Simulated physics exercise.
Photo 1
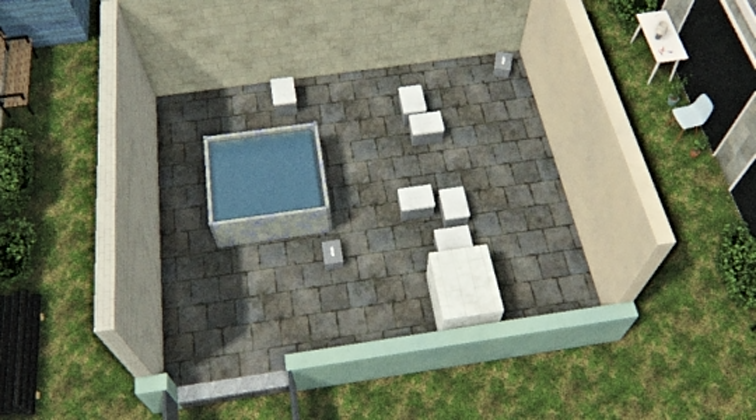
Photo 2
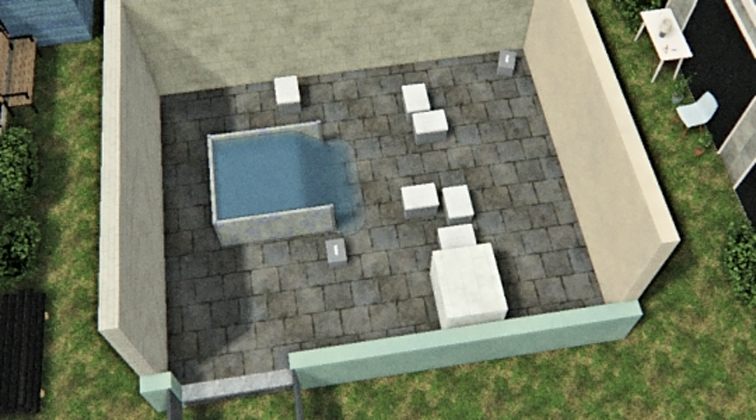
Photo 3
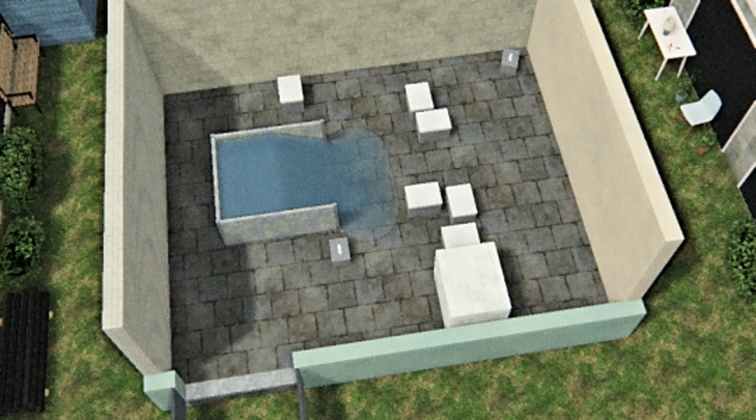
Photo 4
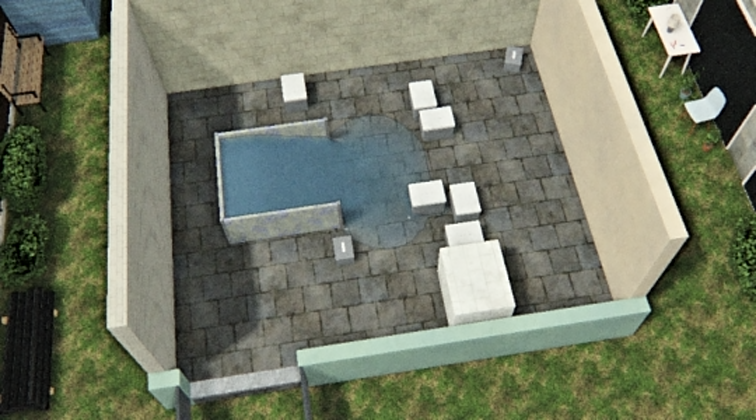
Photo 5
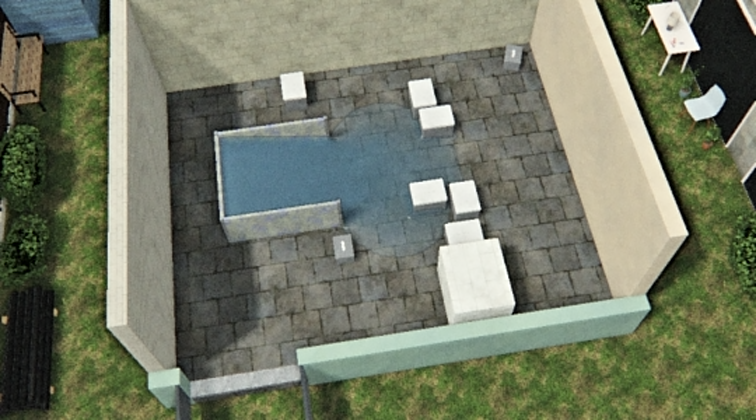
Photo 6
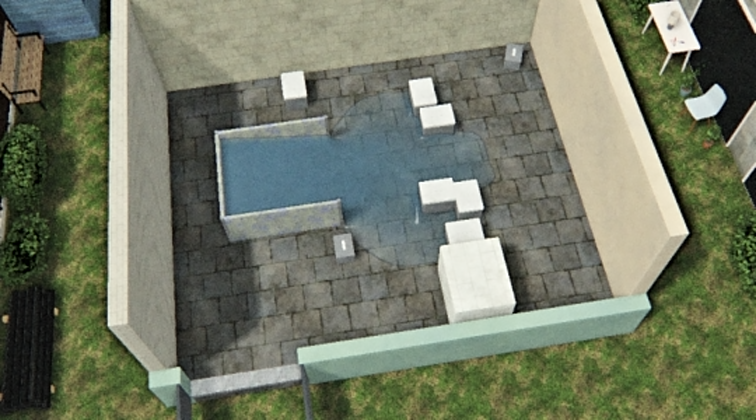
A walled yard paved in dark grey stone, with grass around it, is seen from high above, its near wall low and pale green. A raised rectangular pool of blue water stands at left, with white blocks scattered behind it and to the right, a large one near the front. The pool's right side opens and water spreads rightward across the paving in a widening sheet, reaching some blocks and nudging one slightly right, while the view drifts slightly.
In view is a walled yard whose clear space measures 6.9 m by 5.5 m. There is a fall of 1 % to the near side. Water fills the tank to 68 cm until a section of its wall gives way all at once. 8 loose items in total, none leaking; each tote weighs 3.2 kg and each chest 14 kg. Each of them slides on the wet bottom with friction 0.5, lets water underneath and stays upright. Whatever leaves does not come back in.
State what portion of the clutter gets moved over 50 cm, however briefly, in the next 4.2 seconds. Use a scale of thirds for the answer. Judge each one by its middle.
On that scale: Two thirds or more.
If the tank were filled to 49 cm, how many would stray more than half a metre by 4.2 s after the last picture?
That would make 6 of them.
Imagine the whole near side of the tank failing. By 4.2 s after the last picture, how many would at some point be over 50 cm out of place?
The answer would then be 2.
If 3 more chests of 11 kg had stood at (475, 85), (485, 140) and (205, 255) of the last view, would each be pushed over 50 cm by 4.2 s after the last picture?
Going through them in turn, I'd say beyond, beyond and not that far.
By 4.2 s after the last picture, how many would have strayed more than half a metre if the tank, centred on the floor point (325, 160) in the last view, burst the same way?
The count would be 5.
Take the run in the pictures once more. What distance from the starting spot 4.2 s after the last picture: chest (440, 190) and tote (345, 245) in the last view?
In turn: 140 cm, 0 cm.
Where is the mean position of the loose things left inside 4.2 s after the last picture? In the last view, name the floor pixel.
The centre sits near (450, 179).
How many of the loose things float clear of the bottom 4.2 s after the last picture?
6 of them.
Then, 0.4 s after the last picture 1 of 8 are over 50 cm from their spots; 0 afloat.
Then, 1.5 s after the last picture 5 of 8 are over 50 cm from their spots; 5 afloat.
Then, 2.8 s after the last picture 5 of 8 are over 50 cm from their spots; 6 afloat.
Then, 4.2 s after the last picture 6 of 8 are over 50 cm from their spots, and 6 have been at some point; 6 afloat.
